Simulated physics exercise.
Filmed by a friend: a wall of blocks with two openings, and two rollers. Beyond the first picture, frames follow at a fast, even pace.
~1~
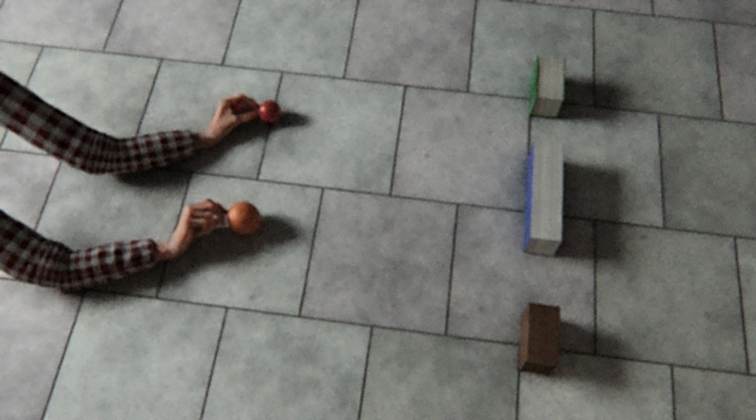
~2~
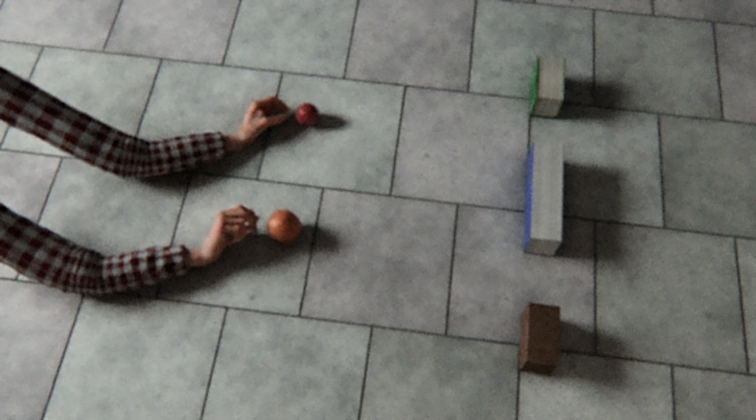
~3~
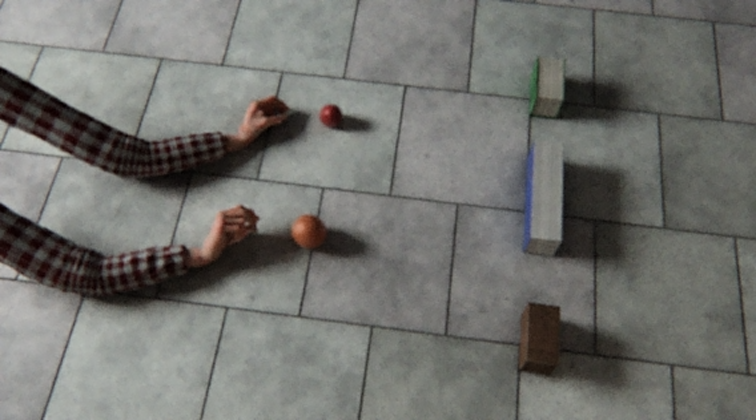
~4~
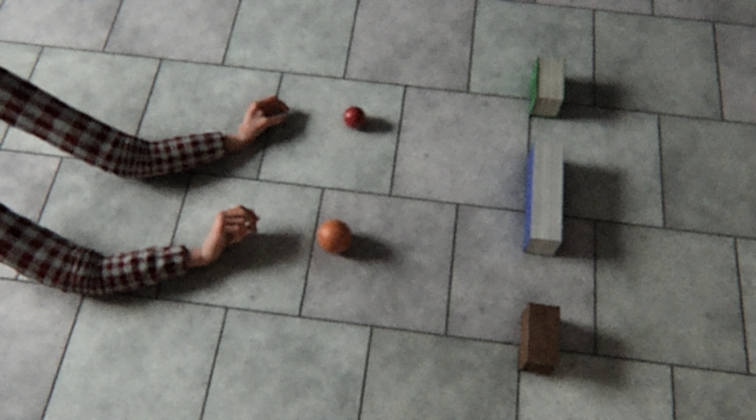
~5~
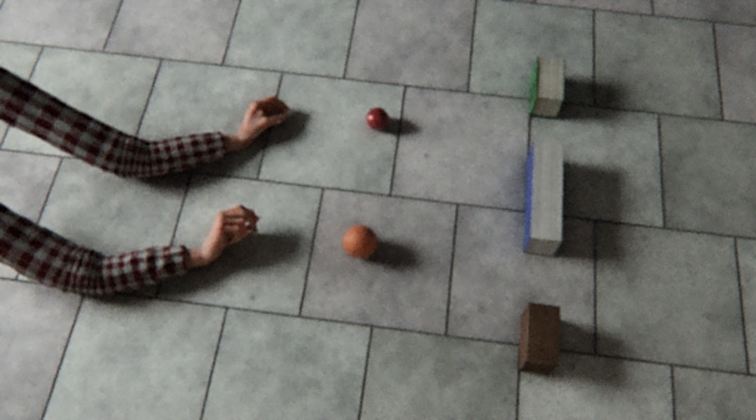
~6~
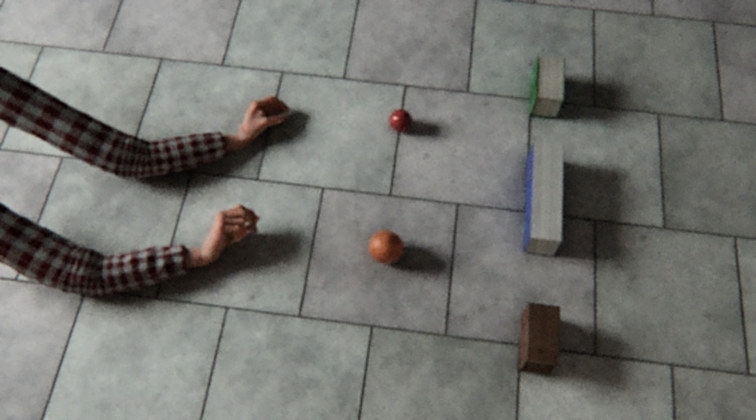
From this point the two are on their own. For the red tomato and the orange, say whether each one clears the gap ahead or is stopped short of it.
In the end the red tomato goes through; the orange goes through.
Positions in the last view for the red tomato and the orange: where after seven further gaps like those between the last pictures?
Around (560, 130), and around (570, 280).
Then, 0.60 s past the last view, red tomato heading on near (629, 136); orange heading on near (648, 300).
Finally, the red tomato rolls through; the orange rolls through.
